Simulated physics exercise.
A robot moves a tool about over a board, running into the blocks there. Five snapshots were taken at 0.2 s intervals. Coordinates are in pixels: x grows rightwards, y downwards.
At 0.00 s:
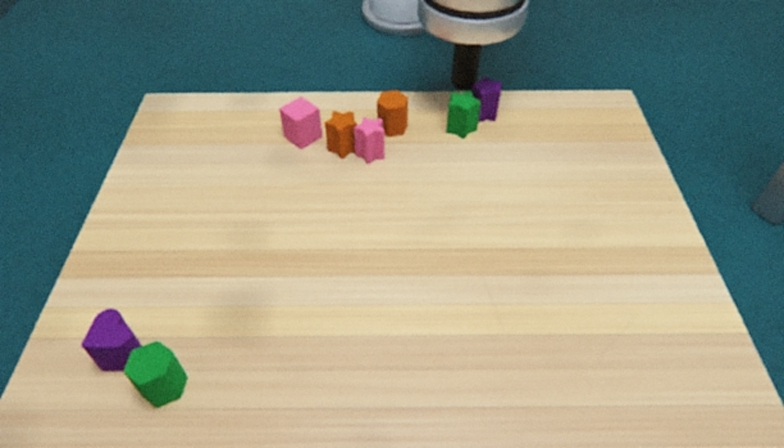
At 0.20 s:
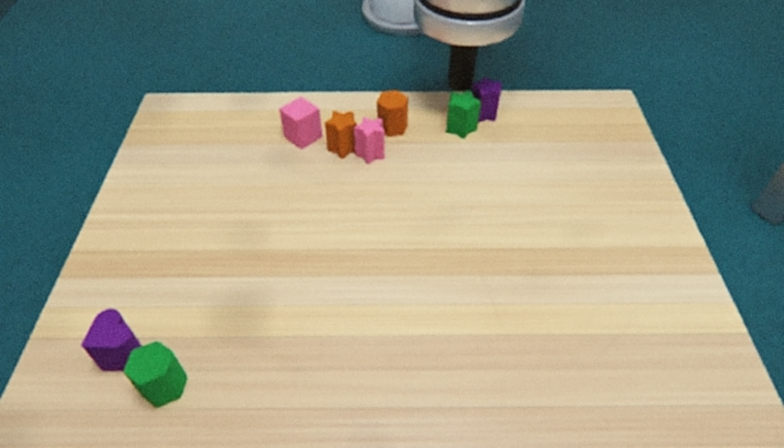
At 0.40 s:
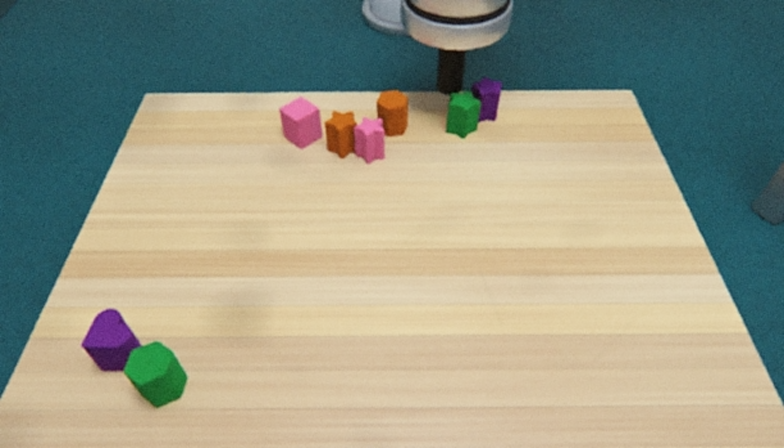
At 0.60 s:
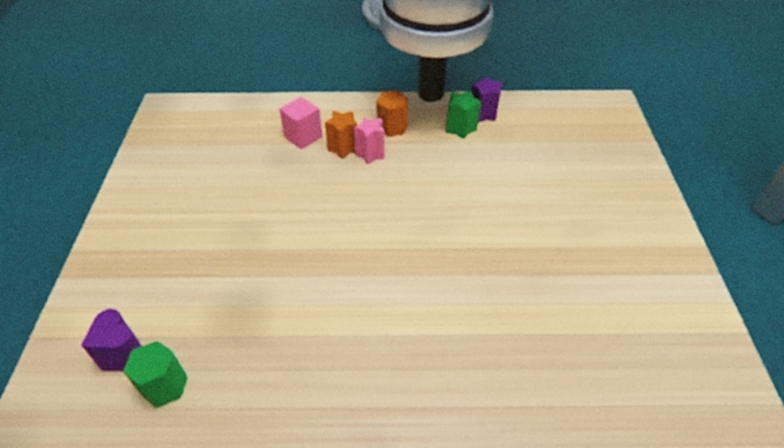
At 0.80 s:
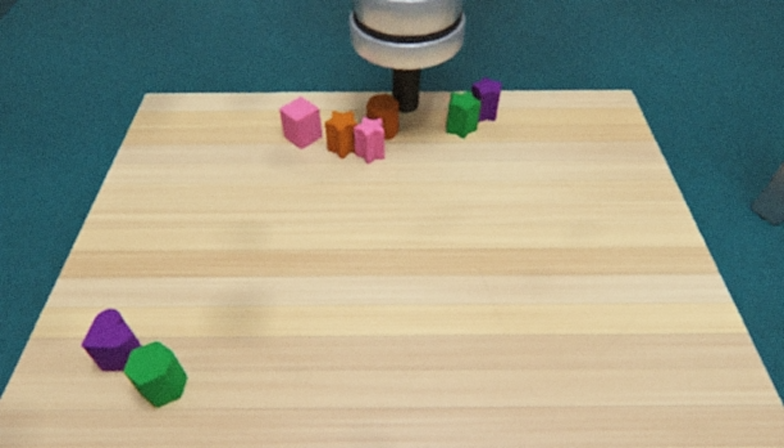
The video shows a robot tool moving left along the far edge of a wooden board, from beside green and purple blocks to an orange six-sided block, which it nudges slightly left while the other blocks stay still.
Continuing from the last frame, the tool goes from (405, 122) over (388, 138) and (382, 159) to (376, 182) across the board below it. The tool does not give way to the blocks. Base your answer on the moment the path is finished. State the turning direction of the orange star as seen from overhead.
Prediction: Counterclockwise.
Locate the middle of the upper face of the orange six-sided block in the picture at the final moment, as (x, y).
My estimate: (356, 113).
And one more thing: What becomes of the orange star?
The orange star moves.
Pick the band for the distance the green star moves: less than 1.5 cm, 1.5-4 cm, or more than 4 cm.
It gets moved under 1.5 cm.
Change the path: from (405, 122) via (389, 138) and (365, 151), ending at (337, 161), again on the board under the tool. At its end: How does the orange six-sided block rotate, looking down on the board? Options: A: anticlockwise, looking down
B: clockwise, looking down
B - clockwise, looking down.
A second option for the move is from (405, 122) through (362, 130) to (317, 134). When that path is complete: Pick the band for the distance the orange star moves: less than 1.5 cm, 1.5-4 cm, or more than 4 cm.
Beyond 4 cm.
On the path given first. One third of the way, tool (387, 123); orange star (333, 121), turned 15° anticlockwise; pink star (367, 128), turned 35° anticlockwise; orange six-sided block (358, 112), turned 35° clockwise.
Two thirds of the way, tool (381, 145); orange star (330, 121), turned 20° anticlockwise; pink star (358, 139), turned 20° anticlockwise; orange six-sided block (356, 113), turned 45° clockwise.
At the end, tool (376, 167); orange star (330, 121), turned 20° anticlockwise; pink star (350, 147), turned 25° clockwise; orange six-sided block (356, 113), turned 45° clockwise; green star not moved.
